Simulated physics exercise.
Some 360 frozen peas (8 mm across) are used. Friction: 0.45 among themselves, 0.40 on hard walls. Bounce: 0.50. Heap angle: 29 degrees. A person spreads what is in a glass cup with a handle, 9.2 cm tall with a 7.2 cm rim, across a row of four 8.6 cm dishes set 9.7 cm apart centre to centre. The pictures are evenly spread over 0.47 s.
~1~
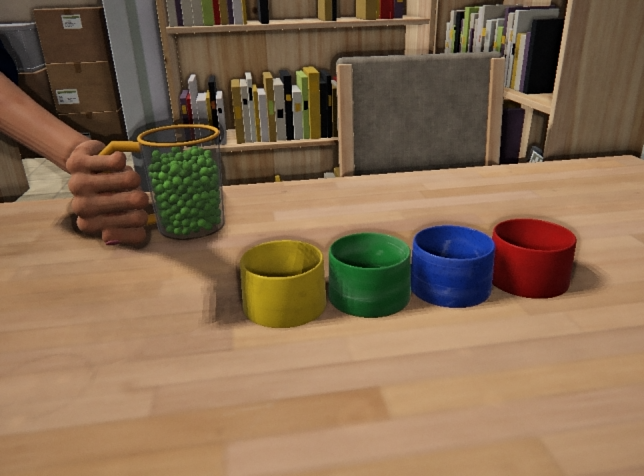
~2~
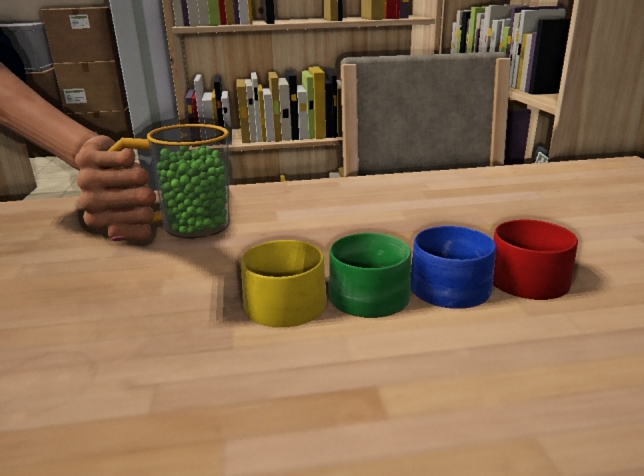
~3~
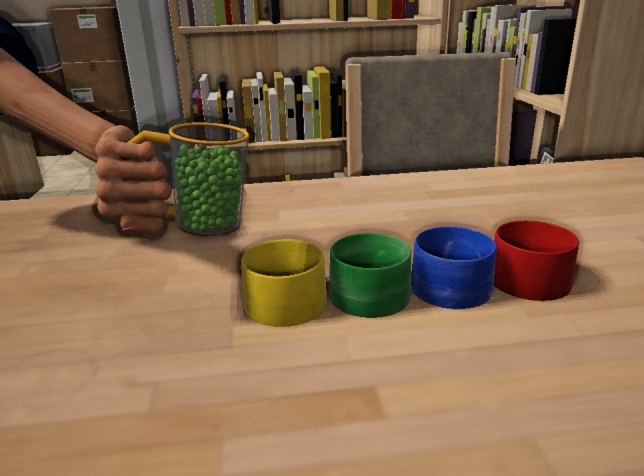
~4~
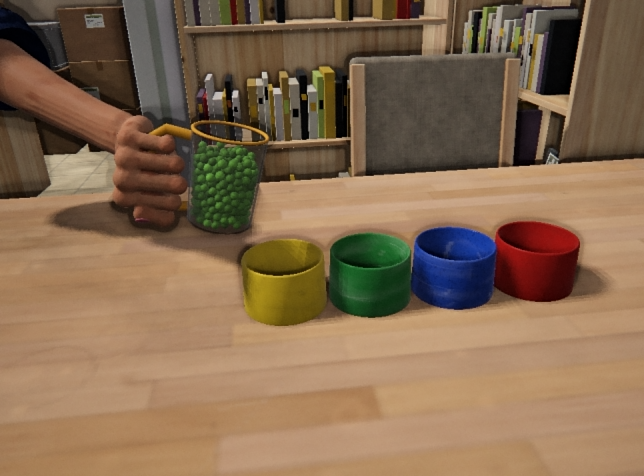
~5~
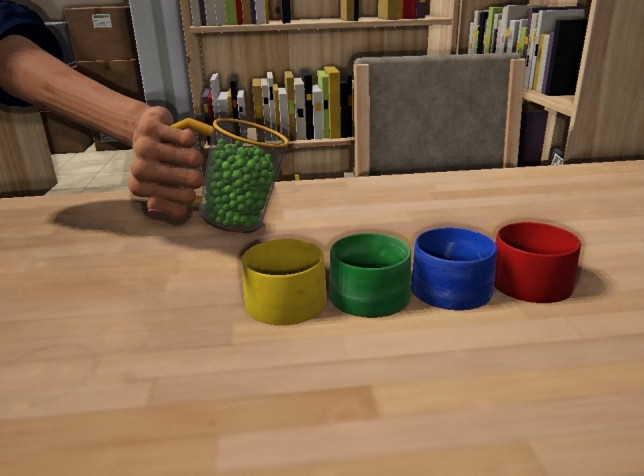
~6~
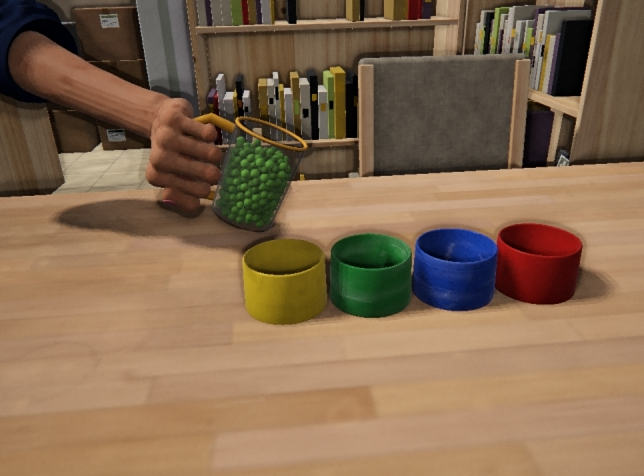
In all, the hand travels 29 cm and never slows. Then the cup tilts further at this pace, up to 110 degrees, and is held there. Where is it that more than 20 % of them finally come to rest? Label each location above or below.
Labels - red: Above, blue: Below, green: Below, yellow: Below, counter: Below.
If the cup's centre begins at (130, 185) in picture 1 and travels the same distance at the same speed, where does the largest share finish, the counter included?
Result - top receiver is blue.
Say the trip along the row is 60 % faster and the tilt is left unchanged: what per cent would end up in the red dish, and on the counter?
Shares: Red 100, counter 0.
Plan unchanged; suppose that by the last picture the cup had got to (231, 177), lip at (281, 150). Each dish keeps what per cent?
The red dish keeps 0, the blue dish 80, the green dish 10 and the yellow dish 0.
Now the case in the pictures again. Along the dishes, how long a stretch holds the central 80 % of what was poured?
I'd estimate close to 5 cm.
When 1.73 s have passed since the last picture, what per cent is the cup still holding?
About 25 percent of the load.
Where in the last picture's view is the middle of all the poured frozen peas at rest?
Look around (532, 263) in the last picture.
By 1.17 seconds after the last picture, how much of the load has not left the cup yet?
Around 100 percent.
Then, 0.70 s after the last picture, tilt 64 degrees; cup holds 100 %.
Then, 1.17 s after the last picture, tilt 91 degrees; cup holds 100 %.
Then, 1.73 s after the last picture, tilt 110 degrees; cup holds 25 %, red 70 %.
In the end, red 95 %, blue 0 %, green 0 %, yellow 0 %, counter 0 %.
